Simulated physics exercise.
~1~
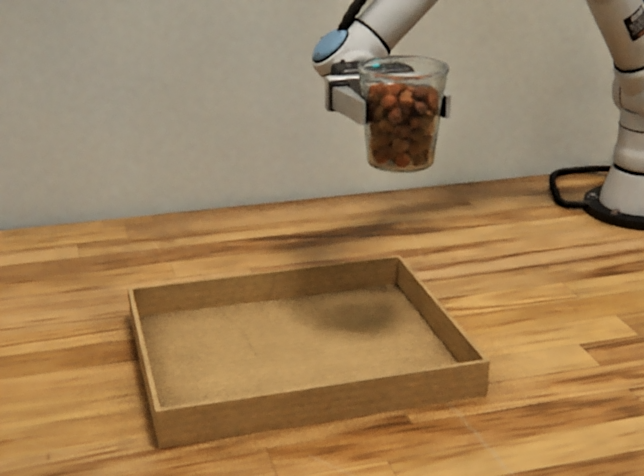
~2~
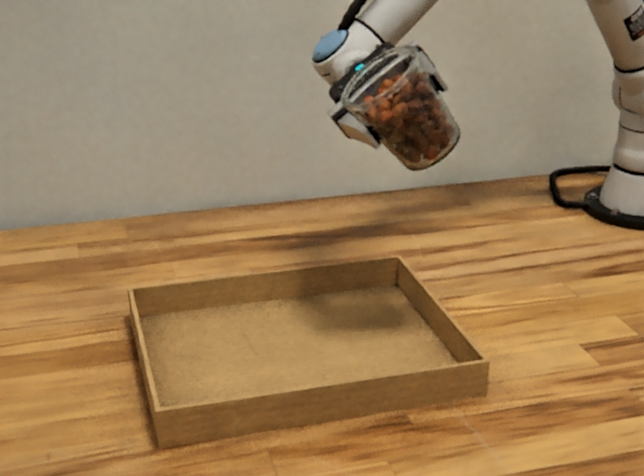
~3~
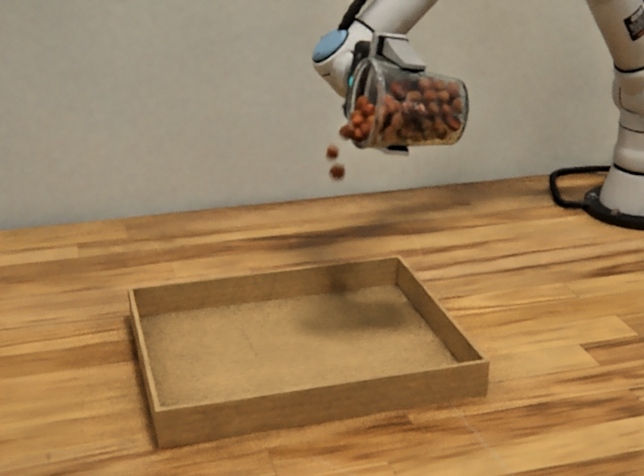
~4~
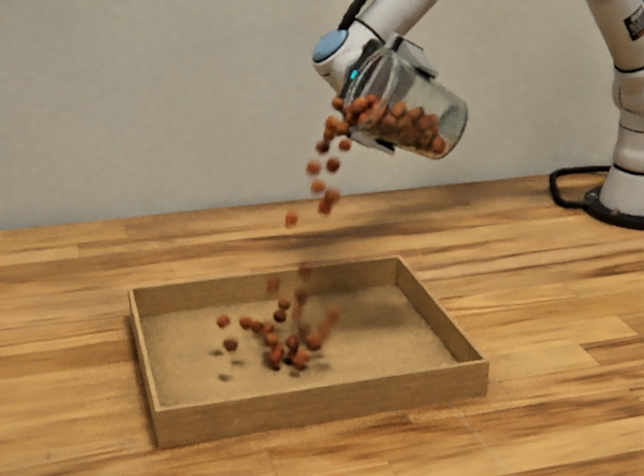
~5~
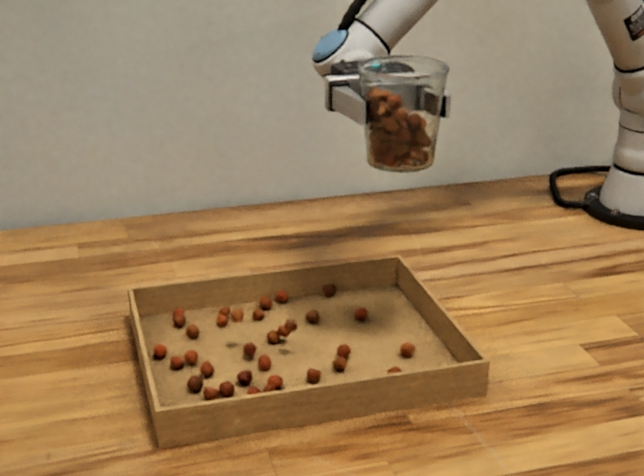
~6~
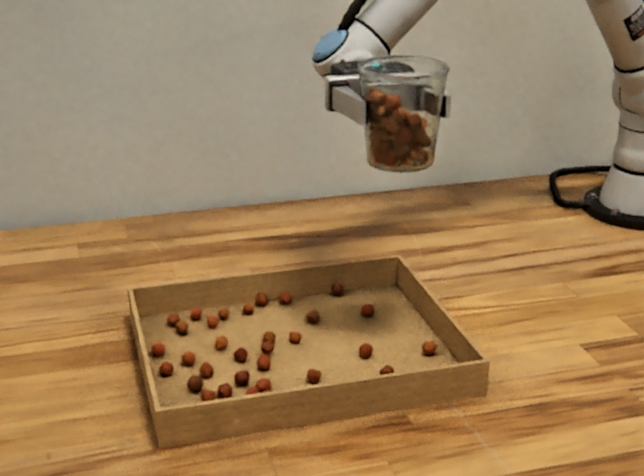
Above a wooden table, a robot arm tips a clear cup, spills some hazelnuts into a tray, then rights it.
